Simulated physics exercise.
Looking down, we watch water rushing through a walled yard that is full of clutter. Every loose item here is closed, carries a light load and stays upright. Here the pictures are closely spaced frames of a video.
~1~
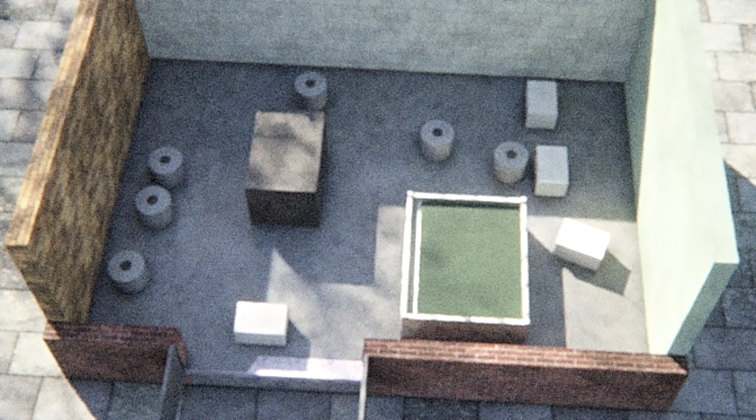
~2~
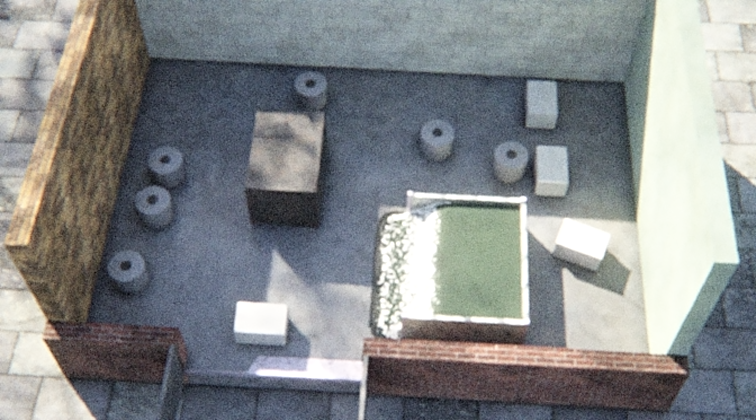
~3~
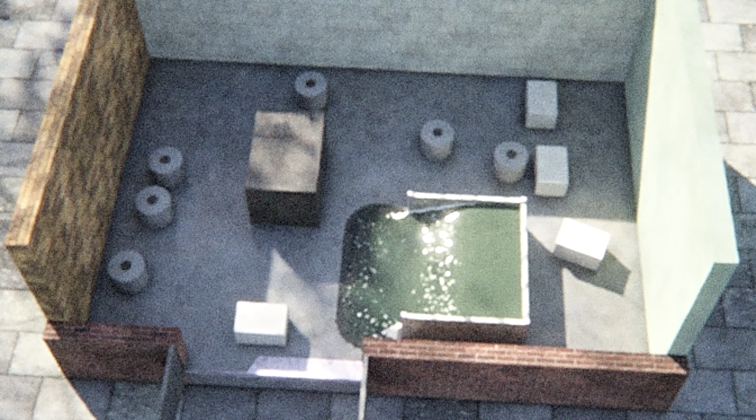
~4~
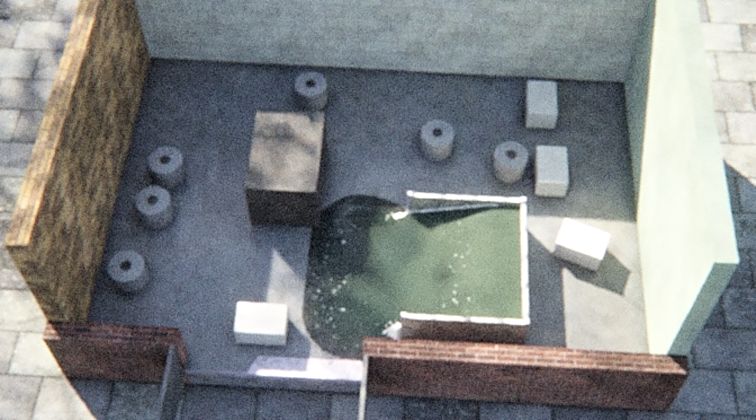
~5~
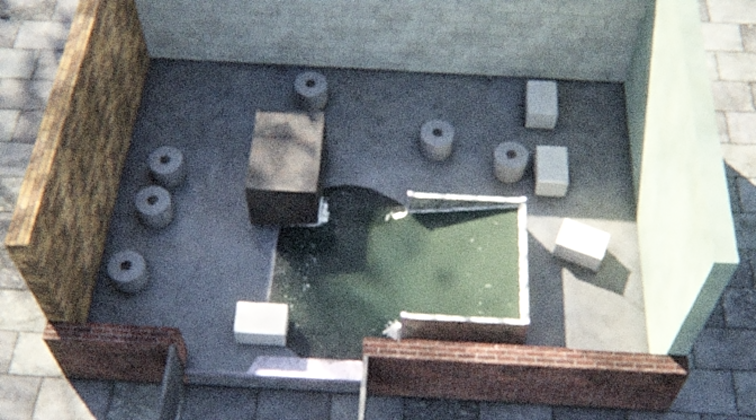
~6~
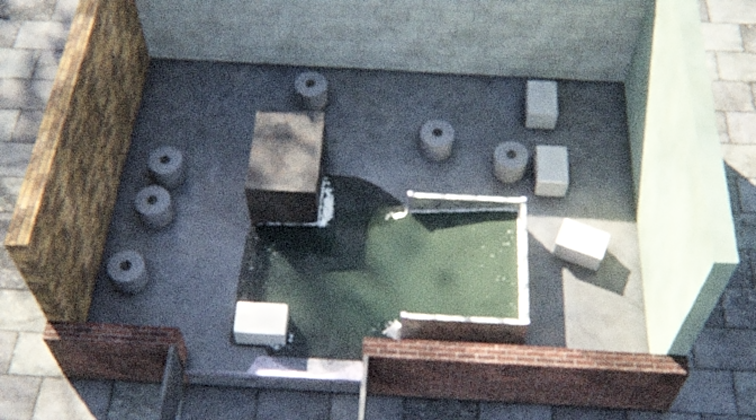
Green water pours left from a white-rimmed tank and spreads around a dark block in the yard.
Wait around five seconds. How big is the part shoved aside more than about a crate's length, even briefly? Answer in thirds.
Less than a third.
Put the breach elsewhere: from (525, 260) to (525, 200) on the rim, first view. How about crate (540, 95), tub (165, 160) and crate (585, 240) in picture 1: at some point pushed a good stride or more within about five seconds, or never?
Results in order: Cleared that distance / stayed short / cleared that distance.
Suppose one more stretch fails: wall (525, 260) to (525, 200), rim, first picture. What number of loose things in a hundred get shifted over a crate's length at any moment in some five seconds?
Around 20 in a hundred.
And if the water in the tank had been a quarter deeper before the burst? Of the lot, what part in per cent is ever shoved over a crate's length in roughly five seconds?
Share: Close to 40 %.
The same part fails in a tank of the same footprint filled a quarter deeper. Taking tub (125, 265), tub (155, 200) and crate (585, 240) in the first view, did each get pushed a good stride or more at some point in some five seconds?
Note, in sequence: Past that mark / past that mark / within that.
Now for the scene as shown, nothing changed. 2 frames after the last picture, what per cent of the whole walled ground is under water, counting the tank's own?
Around 30 percent.
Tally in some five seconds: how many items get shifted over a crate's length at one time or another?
I make it 2.
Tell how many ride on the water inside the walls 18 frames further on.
By my tally, 1.
A moment on, 0 of 10 are well off their spots; 0 afloat.
Next, 1 of 10 are well off their spots; 2 afloat.
Later, 2 of 10 are well off their spots; 1 afloat.
In the end, 2 of 10 are well off their spots, and 2 have been at some point; 0 afloat.
